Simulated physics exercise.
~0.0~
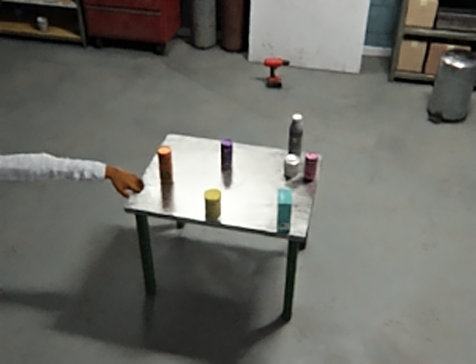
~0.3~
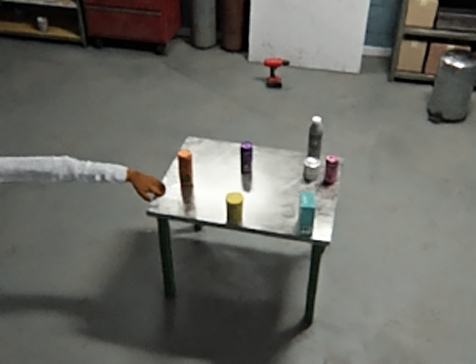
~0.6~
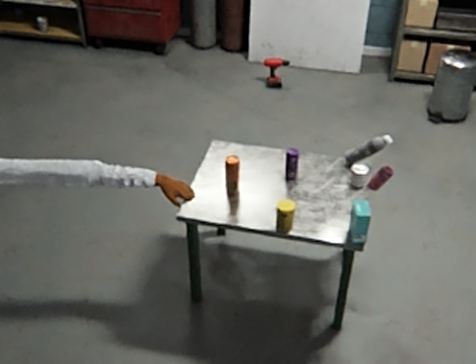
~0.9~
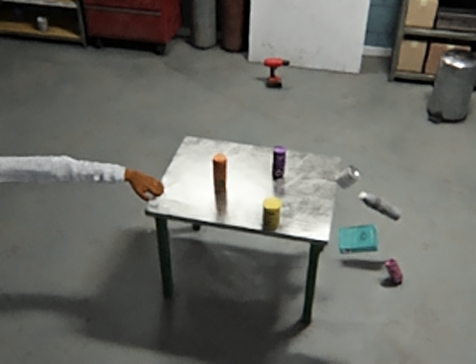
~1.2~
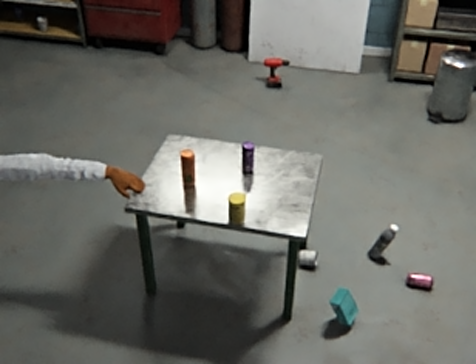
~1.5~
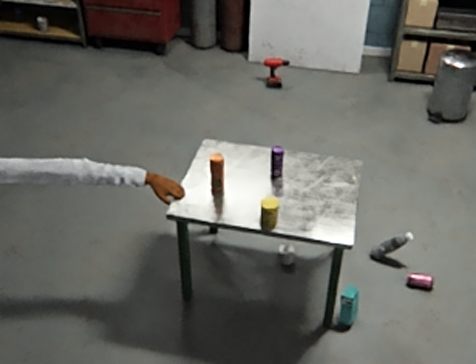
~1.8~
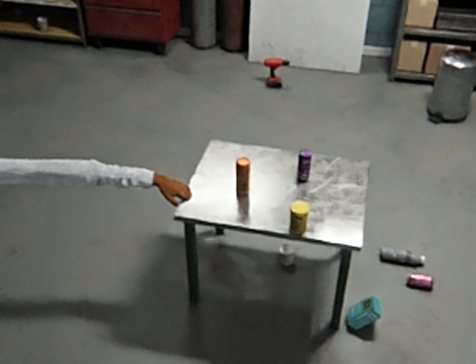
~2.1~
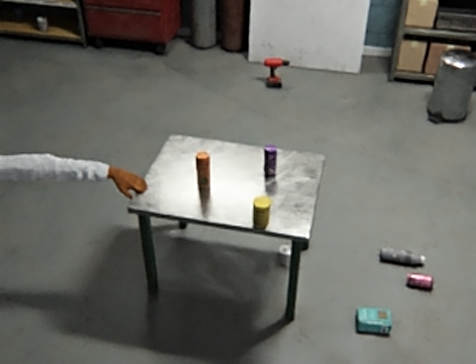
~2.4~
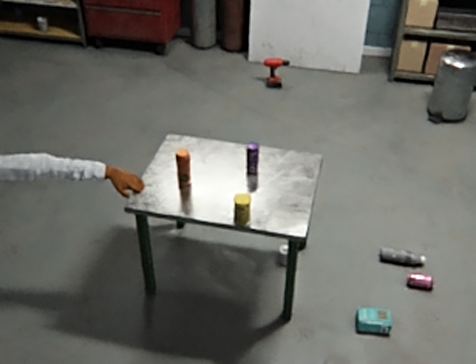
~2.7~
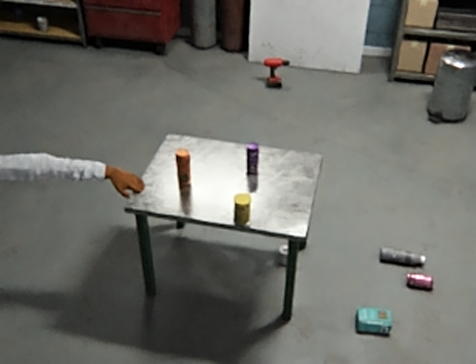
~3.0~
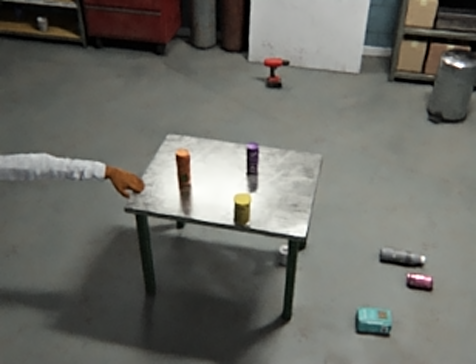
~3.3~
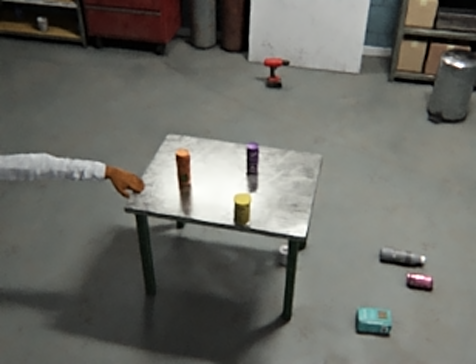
Hand jerking a metal work table right and back repeatedly, four items tumbling to the floor, orange, purple and yellow containers staying upright.
